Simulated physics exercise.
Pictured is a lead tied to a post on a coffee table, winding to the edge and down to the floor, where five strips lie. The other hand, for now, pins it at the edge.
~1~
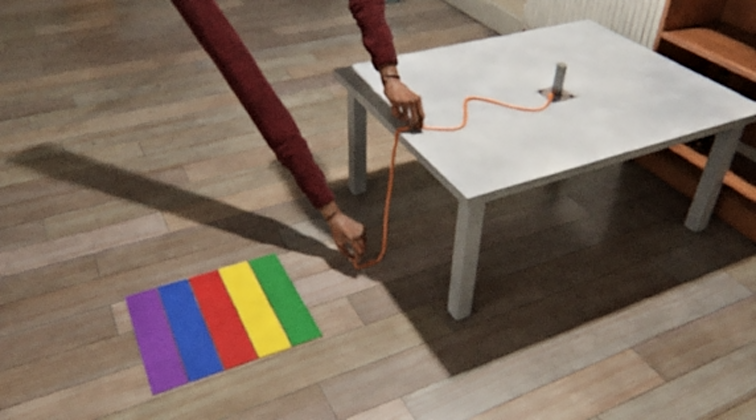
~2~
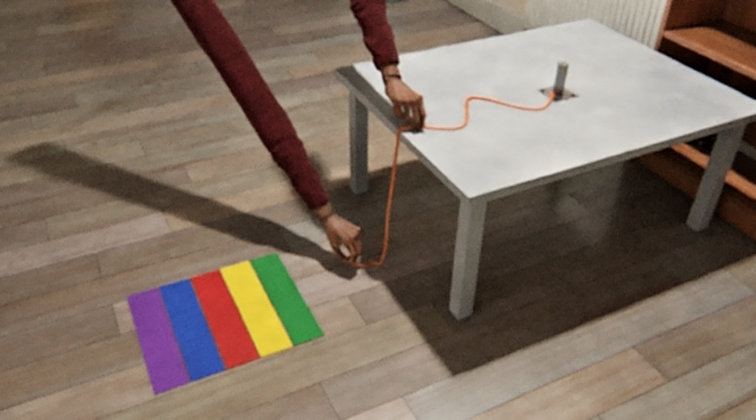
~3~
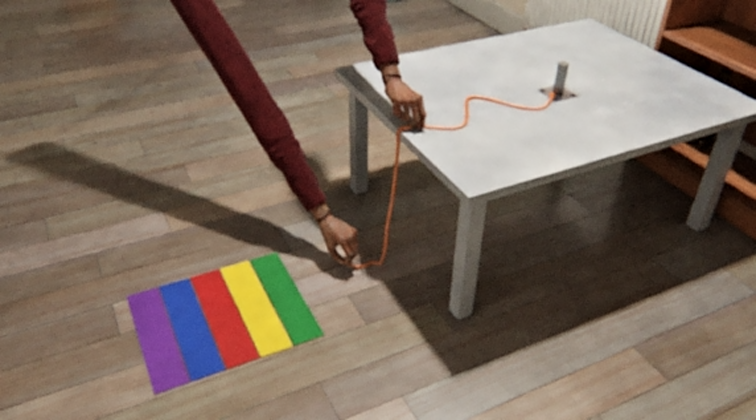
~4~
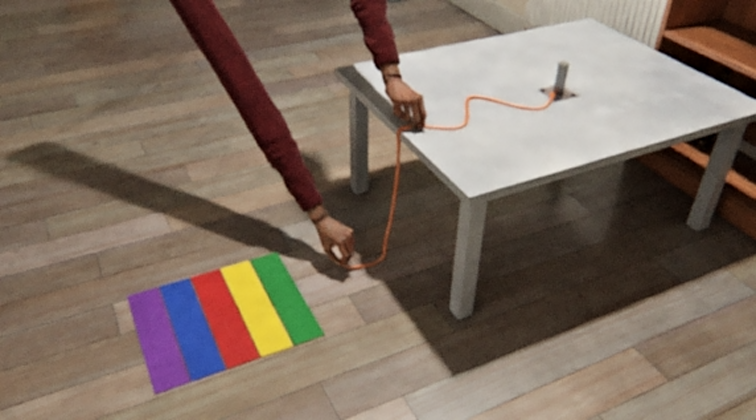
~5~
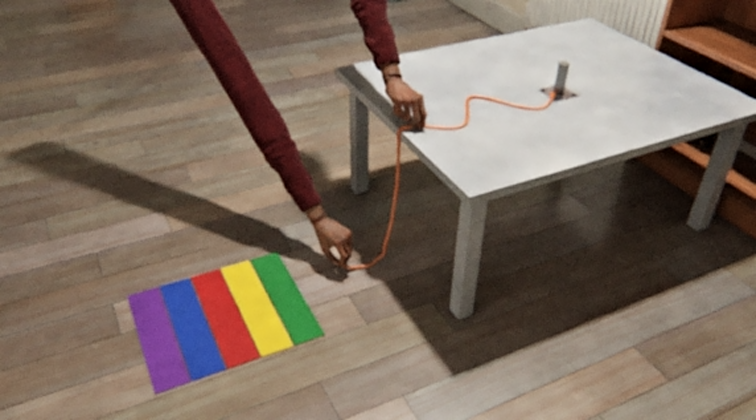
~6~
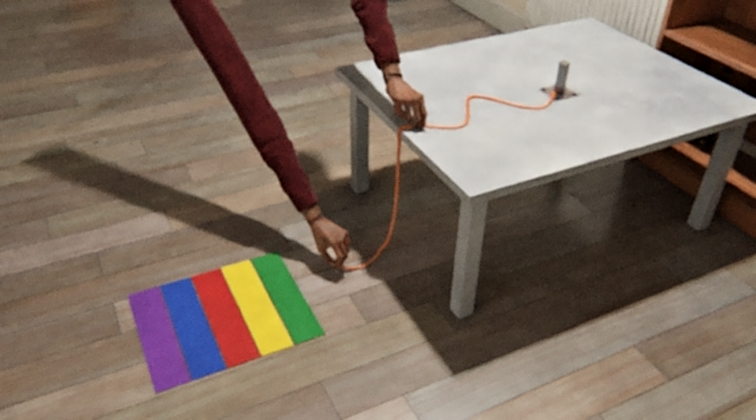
In this clip, one hand pins an orange lead at the edge of a white coffee table while the other, holding its lower end near the floor, moves slightly left toward five coloured strips; the lead on the tabletop barely changes.
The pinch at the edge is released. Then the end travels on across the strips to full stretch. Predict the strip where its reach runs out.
Its reach runs out at the blue strip.
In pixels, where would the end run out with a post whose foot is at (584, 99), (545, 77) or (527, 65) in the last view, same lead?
About (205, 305), then (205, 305), then (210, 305).
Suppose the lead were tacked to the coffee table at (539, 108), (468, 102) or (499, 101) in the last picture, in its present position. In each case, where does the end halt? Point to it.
Those spots come out as (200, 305), (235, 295) and (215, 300).
Early on, end near (252, 290); over yellow.
Midway, end near (212, 303); over red.
At the end of the slack, end near (189, 310); over blue. The blue one.
